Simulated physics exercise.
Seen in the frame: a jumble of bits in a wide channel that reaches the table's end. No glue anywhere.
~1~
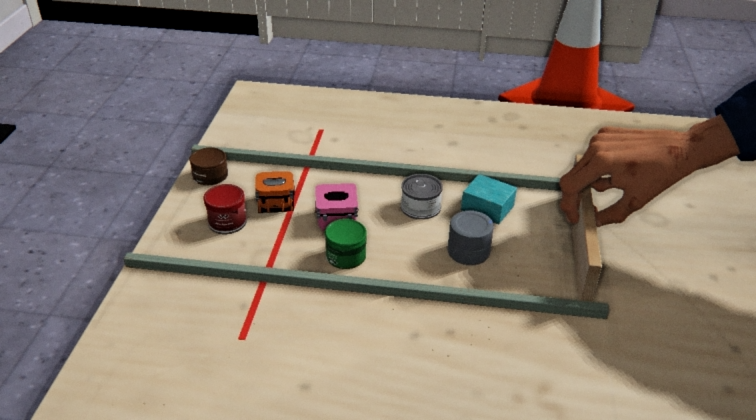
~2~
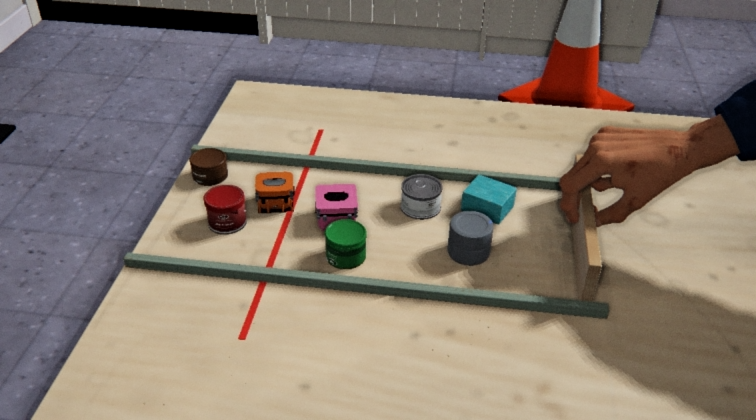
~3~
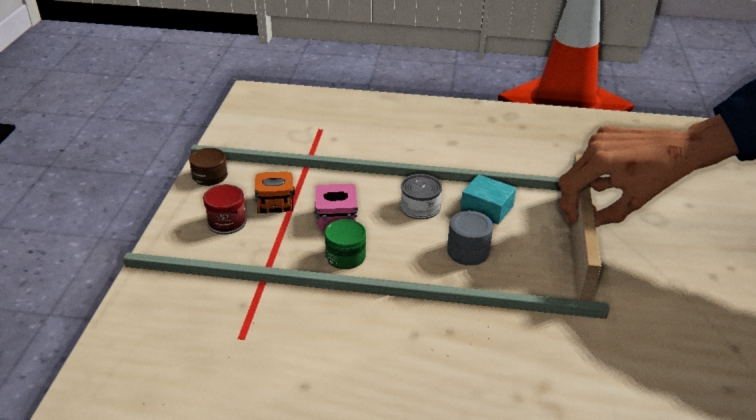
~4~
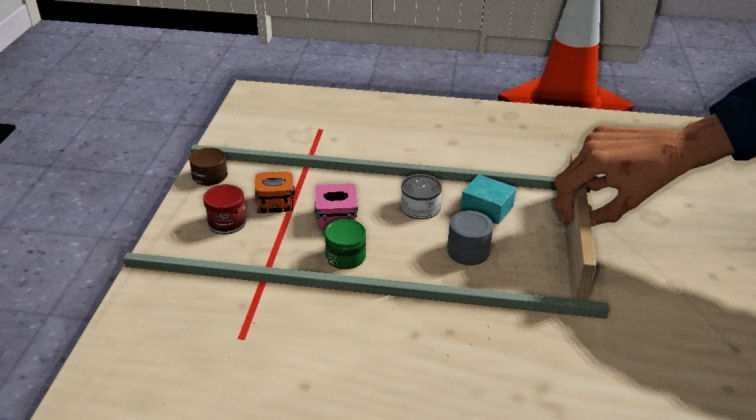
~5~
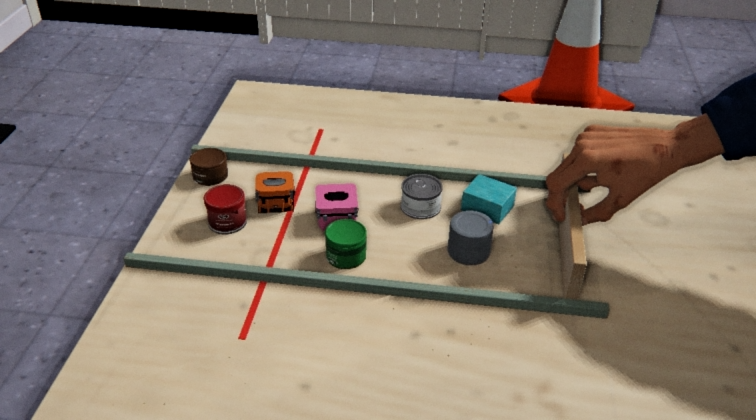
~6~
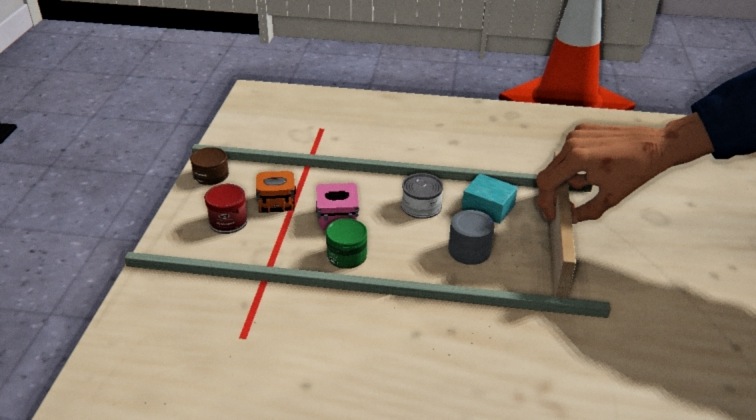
A hand reaching in from the right slides an upright wooden board slightly leftward between two green rails on a pale wooden tabletop, seen from above at an angle by a still camera. Brown, red and orange items sit left of a red line, with pink, green, white, grey and turquoise ones to its right. The board moves slowly, without touching them, and they stay still.
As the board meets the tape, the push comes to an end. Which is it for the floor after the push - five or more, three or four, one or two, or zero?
I expect the edge to claim none.
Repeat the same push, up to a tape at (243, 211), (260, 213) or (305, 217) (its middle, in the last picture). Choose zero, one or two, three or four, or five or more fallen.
Taking them in turn, 1 or 2; zero; none at all.
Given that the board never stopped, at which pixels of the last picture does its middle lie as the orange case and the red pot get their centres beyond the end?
The middle is at (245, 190) when it's the orange case, and at (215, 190) when it's the red pot.
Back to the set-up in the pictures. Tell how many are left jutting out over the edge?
The answer comes to 0.
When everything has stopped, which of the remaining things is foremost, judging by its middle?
Result: Brown tub.
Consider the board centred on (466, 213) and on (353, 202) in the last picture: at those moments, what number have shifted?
At the first place 3, at the second 6.
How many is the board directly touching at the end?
That number would be 3.
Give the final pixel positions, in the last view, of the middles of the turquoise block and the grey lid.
In the last picture, roughly (277, 183) and (264, 214).
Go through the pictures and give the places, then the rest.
In the first picture, brown tub (209, 166); red pot (226, 209); orange case (275, 192); board (583, 225); tape (288, 216).
In the second picture, red pot (226, 209); pink case (337, 207).
In the third picture, orange case (275, 193); green tub (345, 244).
In the fourth picture, brown tub (209, 167); turquoise block (488, 199).
In the fifth picture, red pot (226, 209); white pot (421, 196).
In the sixth picture, brown tub (210, 166); red pot (227, 208); orange case (276, 192); board (560, 222); tape (289, 215).
Early on, none off yet; brown tub at rest near (210, 166); red pot at rest near (227, 208); orange case at rest near (276, 192).
Finally, the number that fall off is zero.
